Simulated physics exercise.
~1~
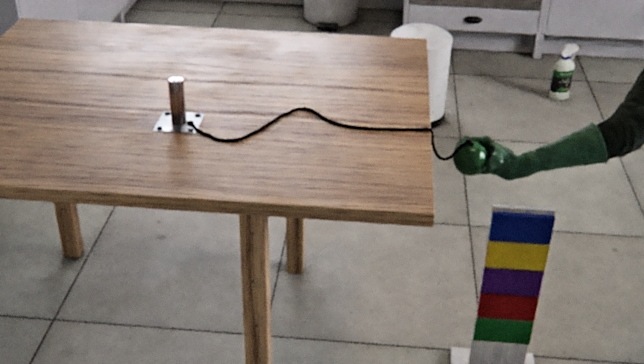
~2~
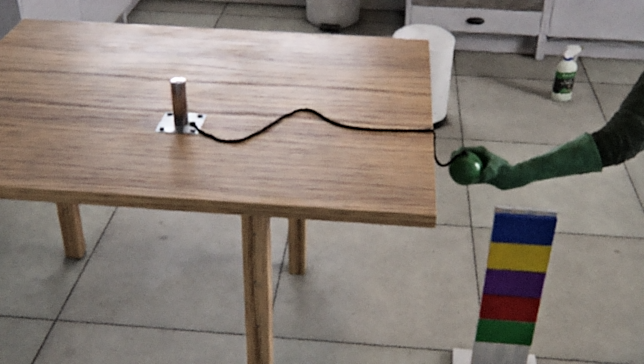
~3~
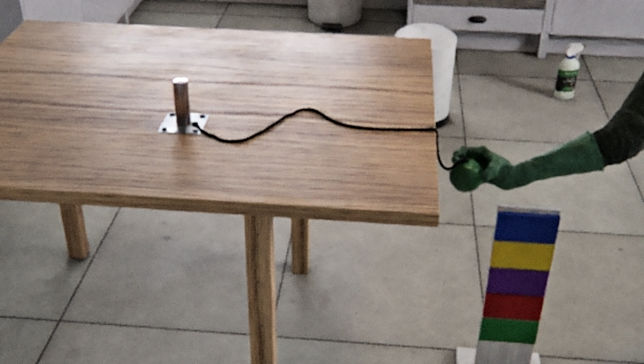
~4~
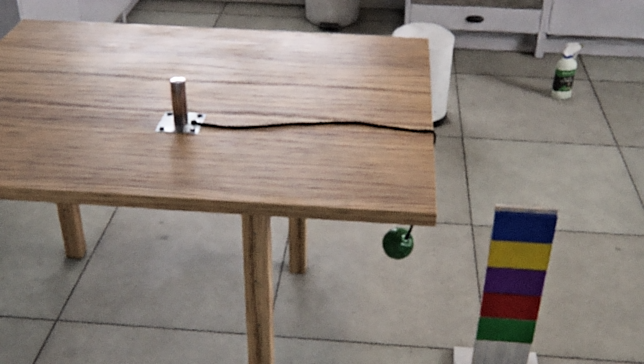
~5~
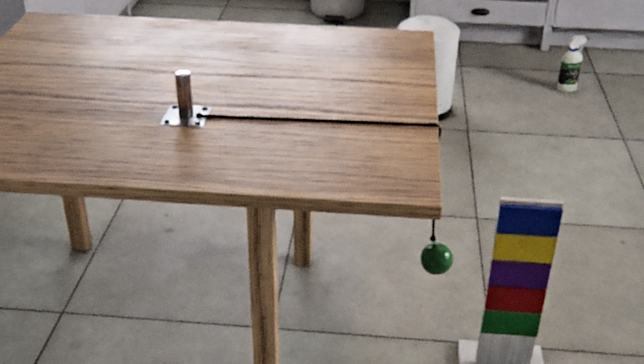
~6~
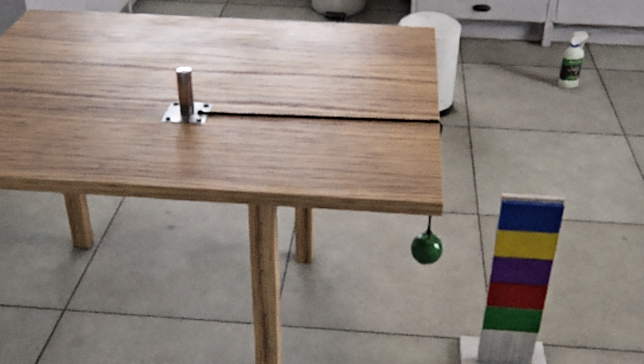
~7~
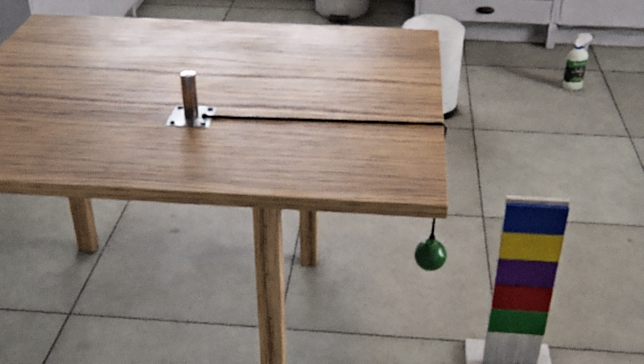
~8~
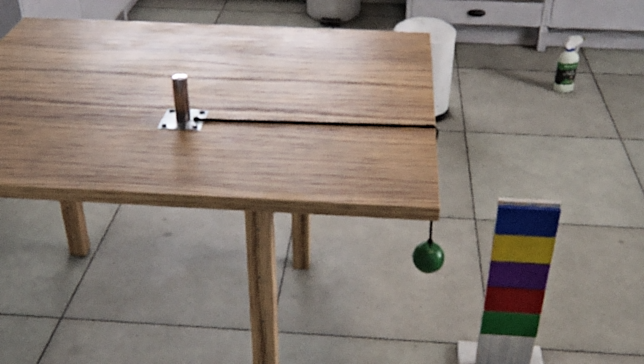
In the video, a gloved hand holds a green ball-like object beside a wooden table, its dark cord winding back to a metal post. The hand releases it and withdraws; the object drops, the cord straightens, and it hangs below the edge, level with the yellow band.
